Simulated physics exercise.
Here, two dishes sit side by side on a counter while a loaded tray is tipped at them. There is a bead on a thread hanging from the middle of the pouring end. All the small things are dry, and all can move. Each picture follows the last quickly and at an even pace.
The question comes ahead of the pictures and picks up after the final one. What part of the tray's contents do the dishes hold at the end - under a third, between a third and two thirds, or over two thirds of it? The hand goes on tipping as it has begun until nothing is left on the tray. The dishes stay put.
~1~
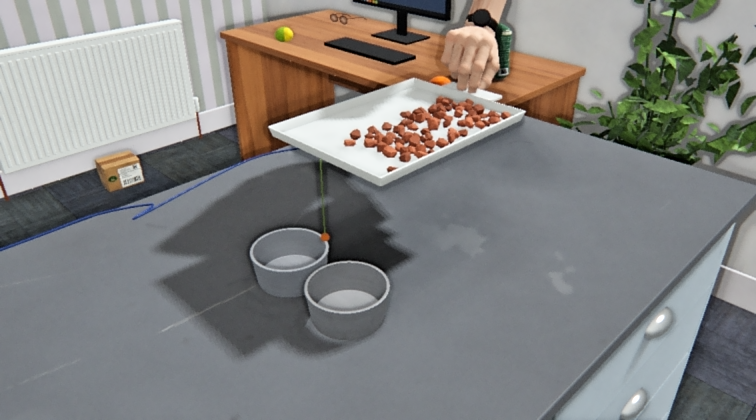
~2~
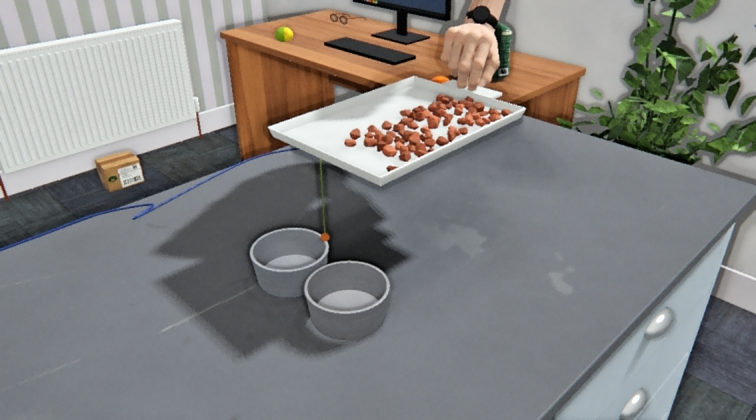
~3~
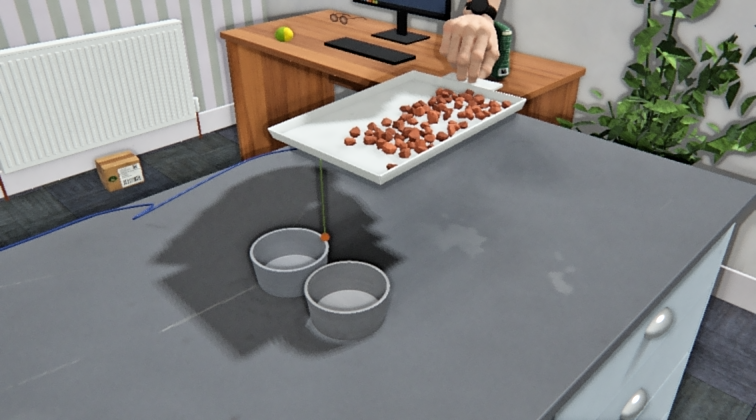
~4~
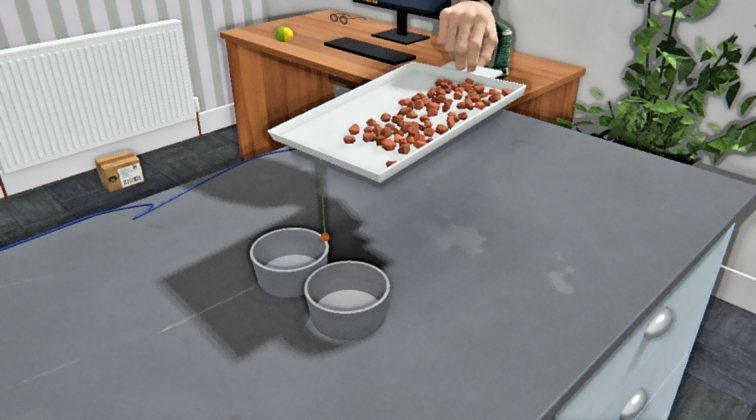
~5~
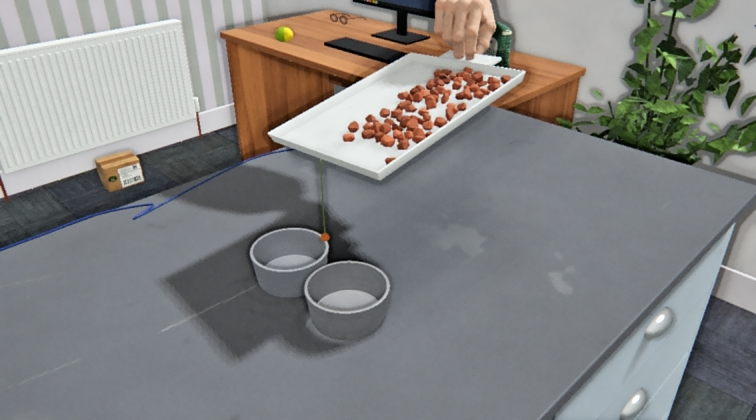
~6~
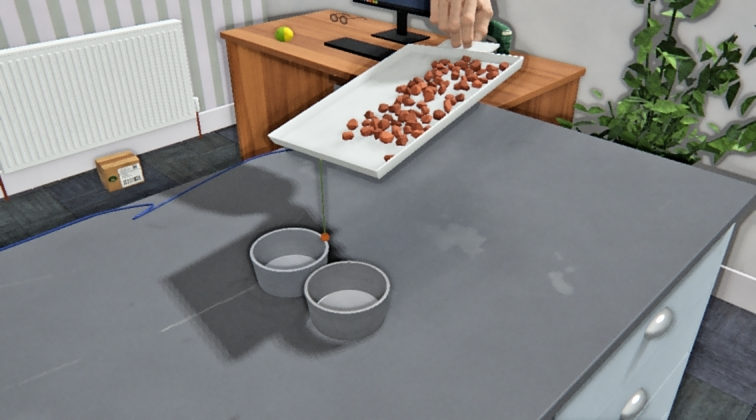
The result will be a medium catch, a third to two thirds of the load.
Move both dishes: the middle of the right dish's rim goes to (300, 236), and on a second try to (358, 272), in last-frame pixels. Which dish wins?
At the first place right, at the second the left dish.
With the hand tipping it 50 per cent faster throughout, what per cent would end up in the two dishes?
It would be around 30 per cent.
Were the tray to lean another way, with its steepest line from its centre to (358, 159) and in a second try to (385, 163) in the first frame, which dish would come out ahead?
At the first place the right one, at the second the right one.
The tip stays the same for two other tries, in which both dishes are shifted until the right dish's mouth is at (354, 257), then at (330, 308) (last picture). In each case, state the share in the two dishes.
40 and 20 in a hundred.
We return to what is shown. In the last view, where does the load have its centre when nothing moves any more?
Near pixel (277, 267).
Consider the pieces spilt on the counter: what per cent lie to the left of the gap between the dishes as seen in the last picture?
Looks like close to 90 per cent of it.
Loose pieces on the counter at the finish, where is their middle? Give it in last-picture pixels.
Middle in the last view: Roughly (240, 264).
Soon, tray tipped steeply; most on the tray; a stray few in the left dish; a small part in the air.
A while on, tray tipped right over; about a quarter on the tray; about a third in the left dish; about a third outside both; a small part in the air.
Towards the end, tray tipped past a quarter turn; about half in the left dish; about half outside both.
Finally, tray tipped past a quarter turn; none in the right dish; about half in the left dish; about half outside both.
